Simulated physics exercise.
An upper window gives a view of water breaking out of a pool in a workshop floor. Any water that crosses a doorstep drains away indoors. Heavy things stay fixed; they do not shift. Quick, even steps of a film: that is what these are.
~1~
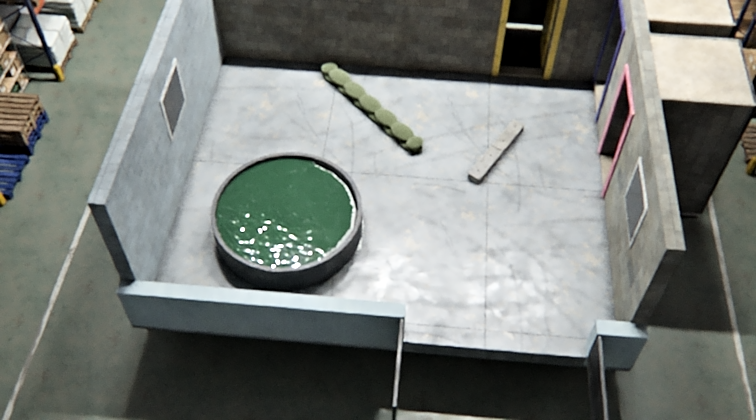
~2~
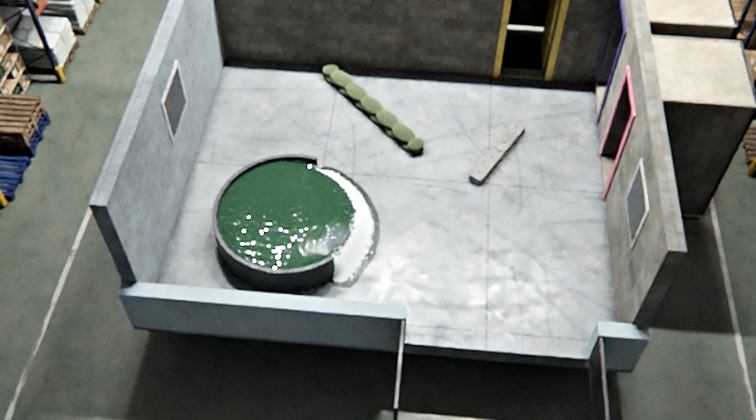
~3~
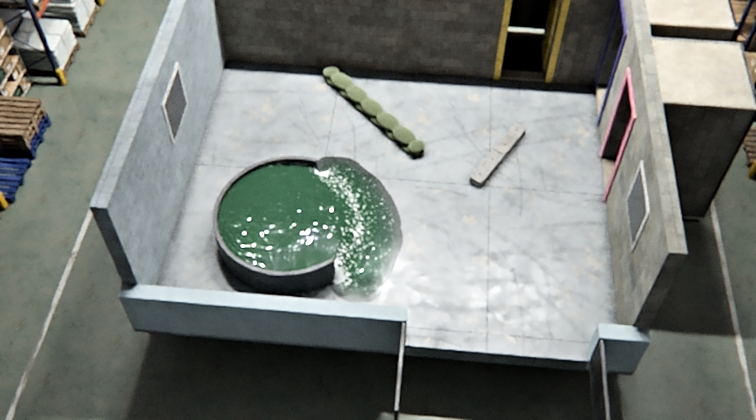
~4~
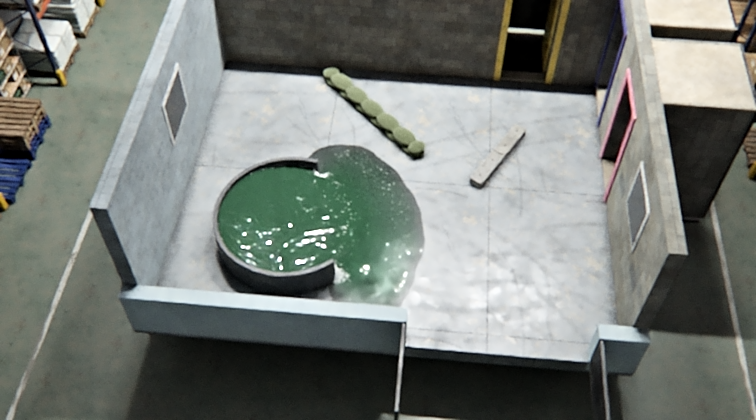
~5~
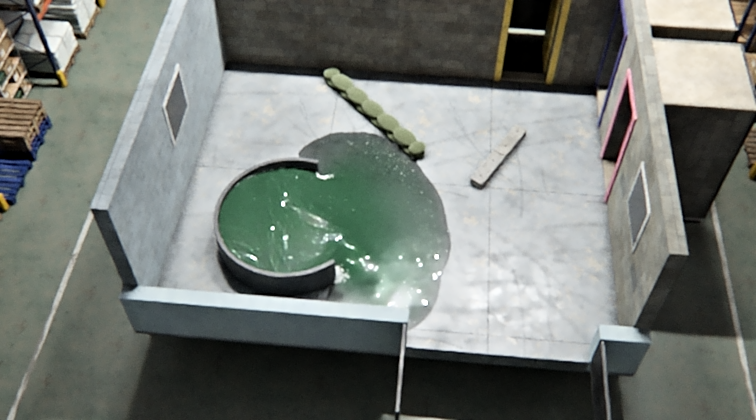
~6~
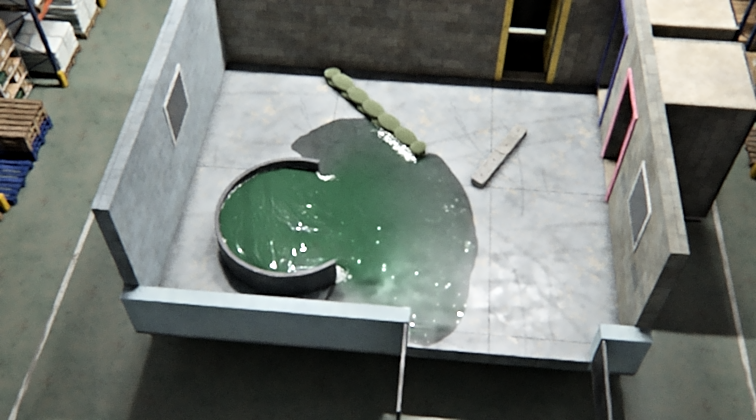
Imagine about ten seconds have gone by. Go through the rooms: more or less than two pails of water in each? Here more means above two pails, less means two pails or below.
Pink door: More; blue door: Less; yellow door: More.
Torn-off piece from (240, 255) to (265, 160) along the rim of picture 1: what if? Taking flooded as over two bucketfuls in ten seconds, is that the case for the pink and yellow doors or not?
In brief: Pink door remains below and yellow door remains below.
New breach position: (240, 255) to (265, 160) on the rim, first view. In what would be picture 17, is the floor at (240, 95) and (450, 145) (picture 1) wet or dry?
Well, the first place would be submerged and the second one still bare.
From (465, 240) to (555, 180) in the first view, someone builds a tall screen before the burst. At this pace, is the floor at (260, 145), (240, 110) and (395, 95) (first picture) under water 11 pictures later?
The first spot is untouched, the second untouched, the third untouched.
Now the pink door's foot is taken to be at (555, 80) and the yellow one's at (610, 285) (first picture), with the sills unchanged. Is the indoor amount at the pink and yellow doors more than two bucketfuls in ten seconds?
First the pink door door, which crosses the line, then the yellow door door, which crosses the line.
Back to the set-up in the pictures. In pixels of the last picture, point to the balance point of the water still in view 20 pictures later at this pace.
Near (438, 212).
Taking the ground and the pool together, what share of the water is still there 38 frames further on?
That comes to around 80 in a hundred.
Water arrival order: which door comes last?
My answer is the blue-painted one.
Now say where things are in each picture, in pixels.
Still water in the round pool at (287, 211), in the first frame.
Water pours out at (359, 216) and has run to a hidden place, in the second frame.
Water pours out at (359, 219) and has run to (364, 298), in the third frame.
The front is at a hidden place, out from the gap at (359, 220), in the fourth frame.
Water pours out at (360, 221) and has run to a hidden place, in the fifth frame.
Water pours out at (361, 221) and has run to a hidden place, in the sixth frame.
A moment on, water covers 35 % of the floor; the pink door not reached, the blue door not reached, the yellow door not reached.
Next, water covers 50 % of the floor; the pink door wet at the sill, nothing in, the blue door not reached, the yellow door not reached.
Then, water covers 70 % of the floor; the pink door over two buckets in, the blue door not reached, the yellow door over two buckets in.
Later, water covers 75 % of the floor; the pink door over two buckets in, the blue door wet at the sill, nothing in, the yellow door over two buckets in.
In the end, water covers 90 % of the floor; the pink door far over two buckets in, the blue door wet at the sill, nothing in, the yellow door over two buckets in.
